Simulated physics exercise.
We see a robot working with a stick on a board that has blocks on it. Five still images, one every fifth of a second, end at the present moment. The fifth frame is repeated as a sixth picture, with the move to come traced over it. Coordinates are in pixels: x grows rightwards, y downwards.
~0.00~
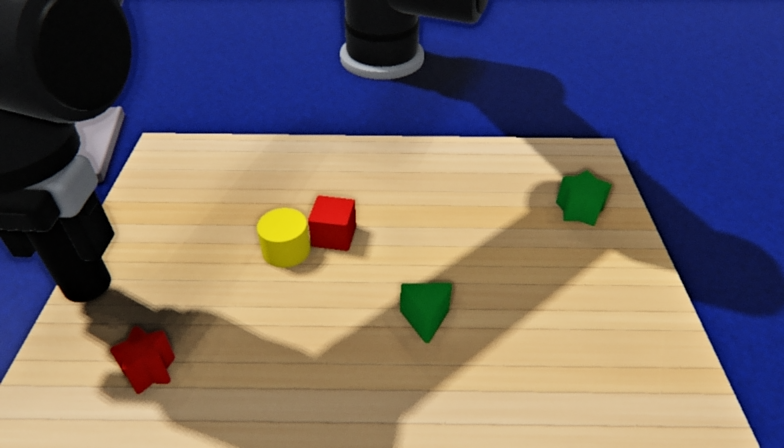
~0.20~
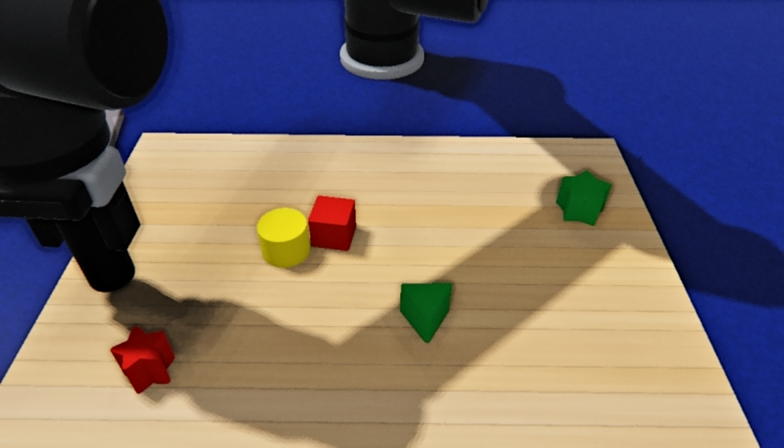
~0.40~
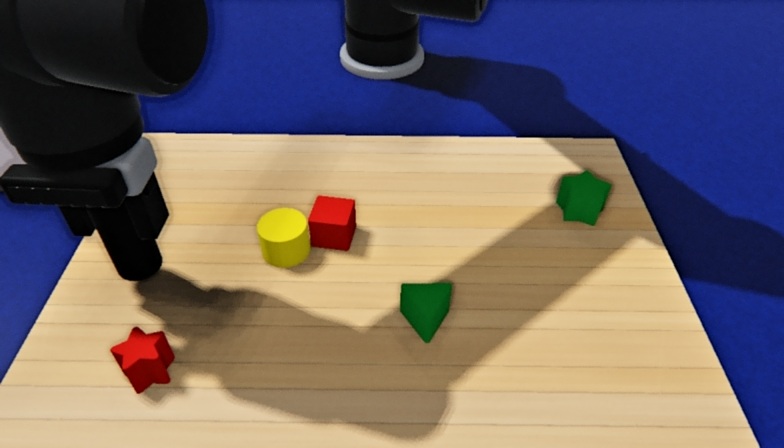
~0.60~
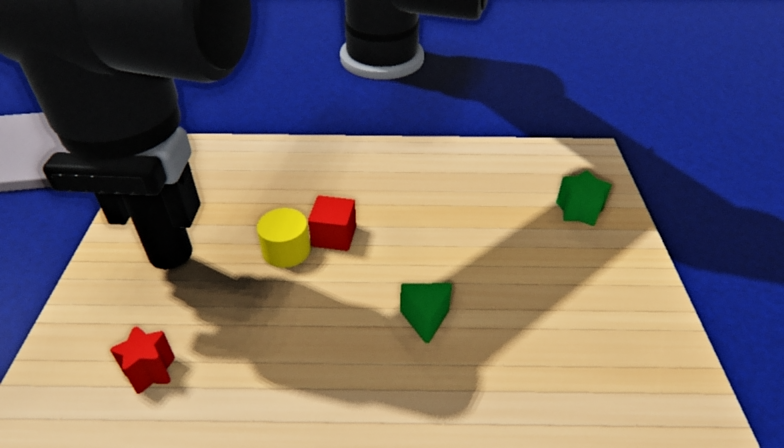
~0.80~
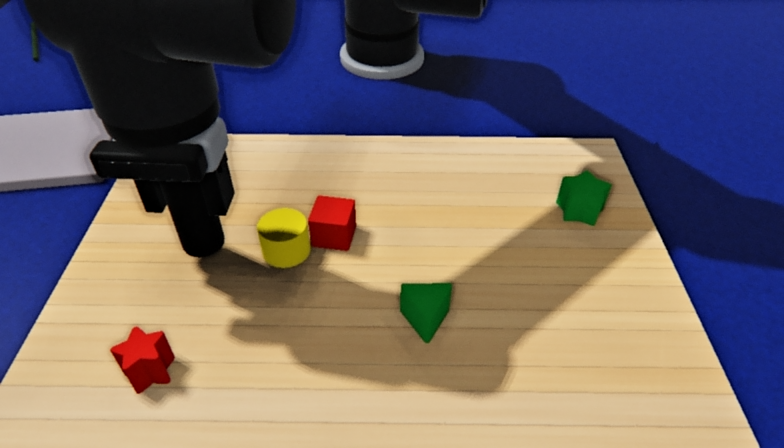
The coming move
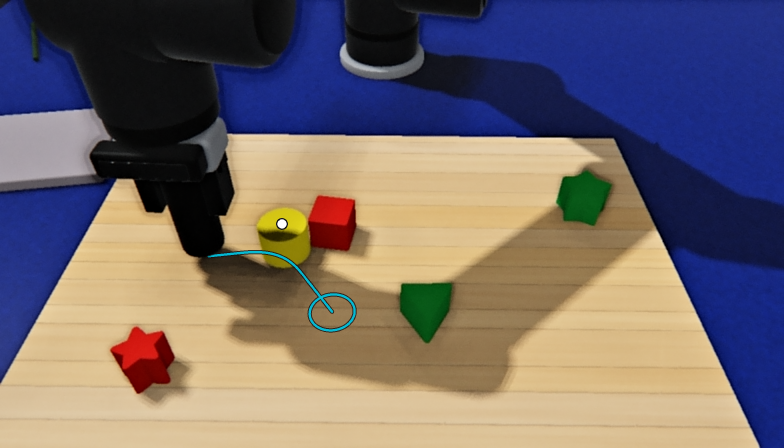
In this clip, a black robotic arm moves its stick rightward and slightly upward over a wooden board, nearing a yellow cylinder beside a red block, while these, two green blocks and a red star-shaped block stay still.
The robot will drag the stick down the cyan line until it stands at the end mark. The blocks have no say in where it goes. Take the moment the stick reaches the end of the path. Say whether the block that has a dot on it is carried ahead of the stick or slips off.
I'm fairly sure the block that has a dot on it slides away from the front of the stick at some point.
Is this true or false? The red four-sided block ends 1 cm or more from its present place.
True - the claim holds.
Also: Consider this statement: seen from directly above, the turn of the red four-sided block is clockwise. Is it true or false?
It is false.
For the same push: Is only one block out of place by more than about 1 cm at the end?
I expect not.
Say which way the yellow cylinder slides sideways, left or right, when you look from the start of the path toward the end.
Moves left.
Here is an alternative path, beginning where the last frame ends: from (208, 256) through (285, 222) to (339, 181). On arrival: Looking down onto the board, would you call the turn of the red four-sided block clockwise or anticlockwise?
It turns round anticlockwise.
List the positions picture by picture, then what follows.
Tip of the stick at (89, 287), middles of tops, yellow cylinder at (282, 224), red four-sided block at (332, 209), green triangle at (427, 294), in the first picture.
Stick at (113, 277), nothing pushed, in the second picture.
Stick at (141, 267), nothing pushed, in the third picture.
Stick at (172, 256), nothing pushed, in the fourth picture.
Stick at (204, 244), yellow cylinder at (282, 224), red four-sided block at (332, 209), green triangle at (427, 294), in the fifth picture.
The line goes from (208, 256) through (263, 252) and (303, 275) to (332, 312); the dot is on the yellow cylinder.
The first path, step by step. One third of the way, stick at (262, 241); yellow cylinder at (305, 226); red four-sided block at (345, 208), turned 30° anticlockwise.
Two thirds of the way, stick at (302, 263); yellow cylinder at (346, 237); red four-sided block at (360, 206), turned 70° anticlockwise.
At the end, stick at (331, 300); yellow cylinder at (350, 240); red four-sided block at (360, 206), turned 70° anticlockwise; green triangle unmoved.
